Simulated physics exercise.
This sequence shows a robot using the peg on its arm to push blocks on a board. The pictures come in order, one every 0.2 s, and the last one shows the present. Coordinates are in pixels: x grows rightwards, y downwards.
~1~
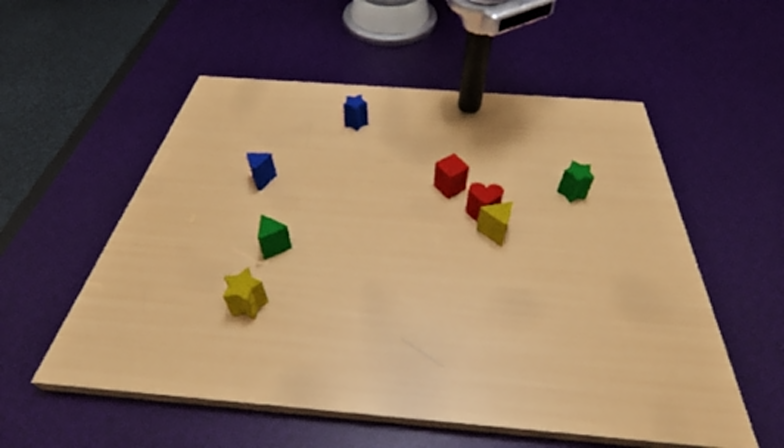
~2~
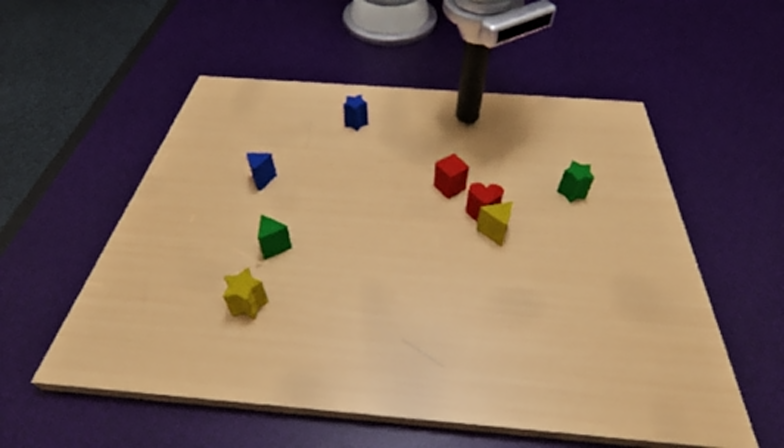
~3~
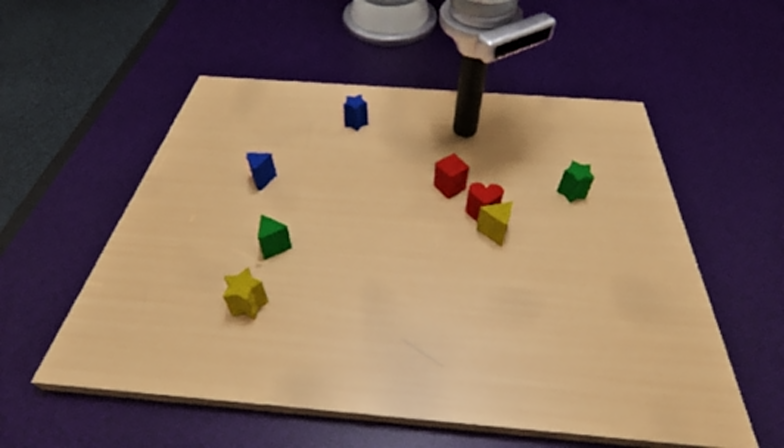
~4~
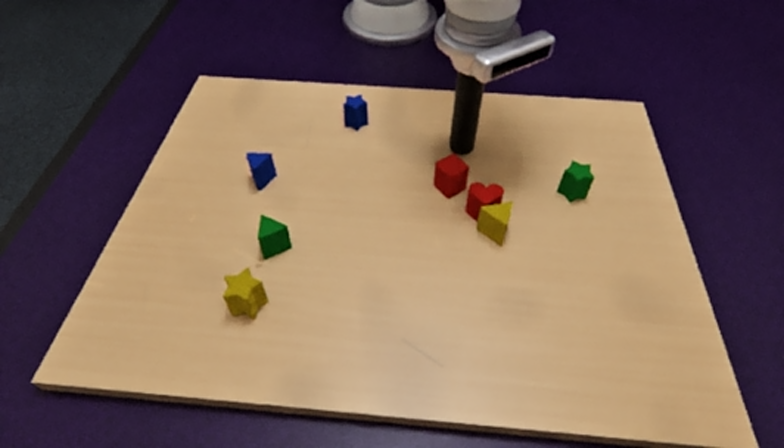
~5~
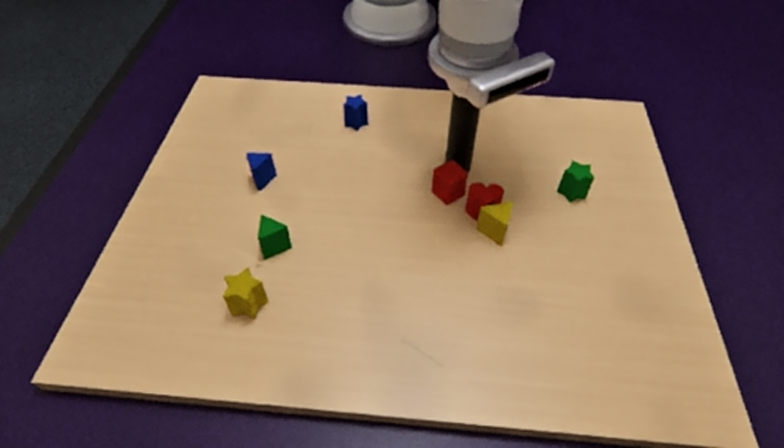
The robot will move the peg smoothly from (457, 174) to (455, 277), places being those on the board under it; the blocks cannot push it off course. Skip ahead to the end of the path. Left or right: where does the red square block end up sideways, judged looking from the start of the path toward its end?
Answer: Right.
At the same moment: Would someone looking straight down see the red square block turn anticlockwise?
Answer: No.
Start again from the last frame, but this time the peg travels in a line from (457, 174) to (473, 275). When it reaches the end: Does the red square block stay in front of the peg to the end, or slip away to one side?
Gone from the front.
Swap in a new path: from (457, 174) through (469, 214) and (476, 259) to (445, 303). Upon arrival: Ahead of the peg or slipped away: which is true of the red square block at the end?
Gone from the front.
What follows on the original path. One third of the way, peg at (458, 200); red square block at (443, 202), turned 25° clockwise; red heart-shaped block at (489, 194), turned 15° anticlockwise; yellow triangular block at (503, 213).
Two thirds of the way, peg at (457, 234); red square block at (430, 221), turned 105° clockwise; red heart-shaped block at (492, 199), turned 55° anticlockwise; yellow triangular block at (507, 216).
At the end, peg at (455, 272); red square block at (428, 223), turned 125° clockwise; red heart-shaped block at (492, 199), turned 55° anticlockwise; yellow triangular block at (507, 216).
